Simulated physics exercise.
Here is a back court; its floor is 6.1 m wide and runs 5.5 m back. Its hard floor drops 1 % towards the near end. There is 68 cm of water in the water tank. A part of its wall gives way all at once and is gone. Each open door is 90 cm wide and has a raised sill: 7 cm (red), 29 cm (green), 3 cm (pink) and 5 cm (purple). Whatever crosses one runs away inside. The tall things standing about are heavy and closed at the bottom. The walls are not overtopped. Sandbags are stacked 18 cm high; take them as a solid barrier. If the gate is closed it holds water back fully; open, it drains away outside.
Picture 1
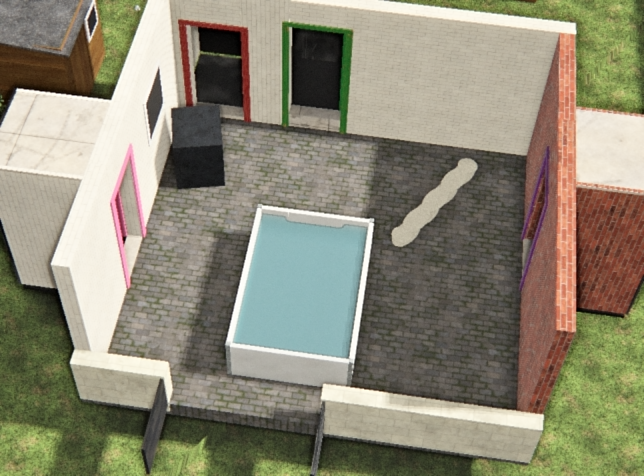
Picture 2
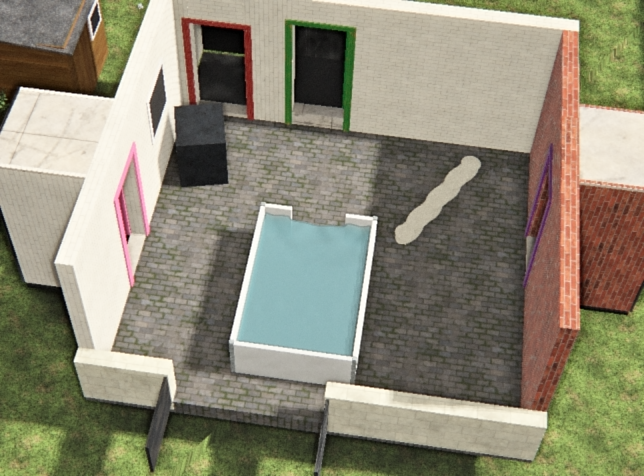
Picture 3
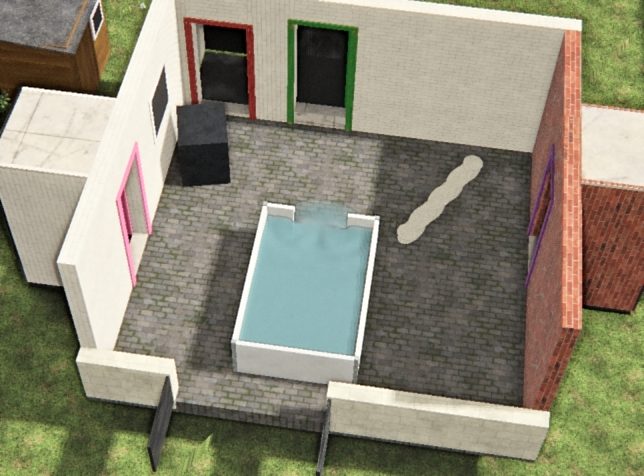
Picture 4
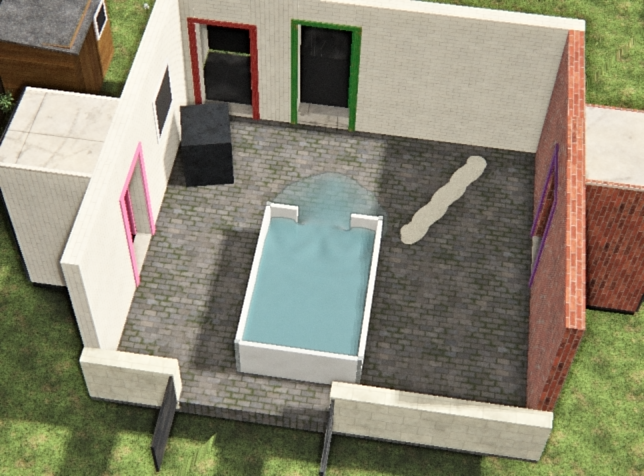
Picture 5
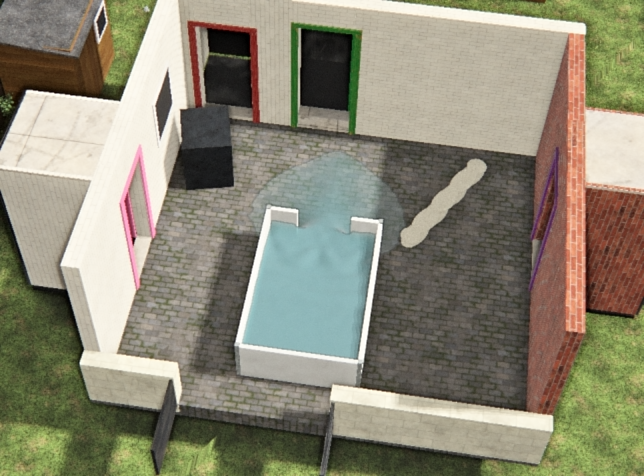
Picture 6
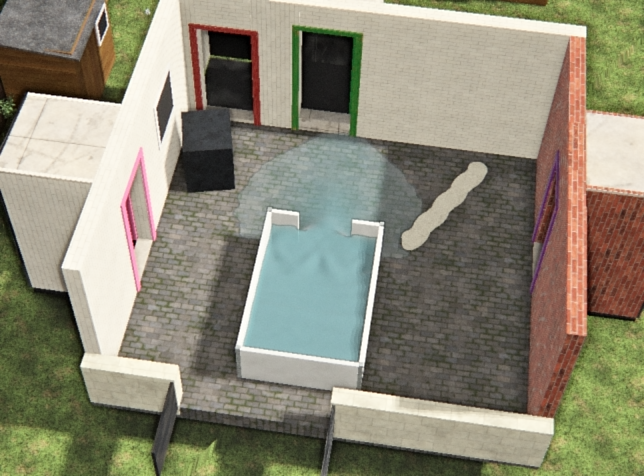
At first, a white-walled tank of still blue water stands whole in a paved, walled yard with a black block and a pale wavy barrier. Then part of its far wall vanishes, and water pours through the gap, spreading across the paving in a thin, widening fan.
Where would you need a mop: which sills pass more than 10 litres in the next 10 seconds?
The water let in: At the red door it exceeds the limit; at the green door it keeps below the limit; at the pink door it does not reach the limit; at the purple door it keeps below the limit.
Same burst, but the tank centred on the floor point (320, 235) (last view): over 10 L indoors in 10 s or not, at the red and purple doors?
Then: Red above, purple under.
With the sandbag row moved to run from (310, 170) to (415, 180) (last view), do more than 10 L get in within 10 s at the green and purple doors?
Then: Green not over, purple past it.
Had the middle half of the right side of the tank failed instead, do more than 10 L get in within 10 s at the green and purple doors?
Then: Green not over, purple past it.
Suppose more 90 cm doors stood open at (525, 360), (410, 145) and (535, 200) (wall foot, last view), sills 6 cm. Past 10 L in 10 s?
In turn: Not over, past it, over.
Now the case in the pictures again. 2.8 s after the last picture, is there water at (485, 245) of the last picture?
It is under water.
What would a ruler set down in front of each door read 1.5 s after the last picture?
Depths in cm: Red 16, green 28, pink 0, purple 0.
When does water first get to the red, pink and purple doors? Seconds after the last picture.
Red 0.7 s, pink 2.6 s, purple 2.2 s.
Then, 0.7 s after the last picture water covers 30 % of the floor and is deepest (37 cm) near (323, 242); red door 7 cm at the sill, 0 L in, green door 27 cm at the sill, 0 L in, pink door not reached, purple door not reached.
Then, 1.5 s after the last picture water covers 35 % of the floor and is deepest (32 cm) near (323, 242); red door 16 cm at the sill, 11 L in, green door 28 cm at the sill, 0 L in, pink door not reached, purple door not reached.
Then, 2.8 s after the last picture water covers 45 % of the floor and is deepest (28 cm) near (201, 119); red door 21 cm at the sill, 60 L in, green door 19 cm at the sill, 0 L in, pink door 3 cm at the sill, 0 L in, purple door 4 cm at the sill, 0 L in.
Then, 5.3 s after the last picture water covers 90 % of the floor and is deepest (18 cm) near (325, 173); red door 16 cm at the sill, 189 L in, green door 17 cm at the sill, 0 L in, pink door 3 cm at the sill, 0 L in, purple door 3 cm at the sill, 0 L in.
Then, 9.3 s after the last picture water covers 95 % of the floor and is deepest (13 cm) near (192, 149); red door 13 cm at the sill, 297 L in, green door 12 cm at the sill, 0 L in, pink door 4 cm at the sill, 4 L in, purple door 2 cm at the sill, 0 L in.
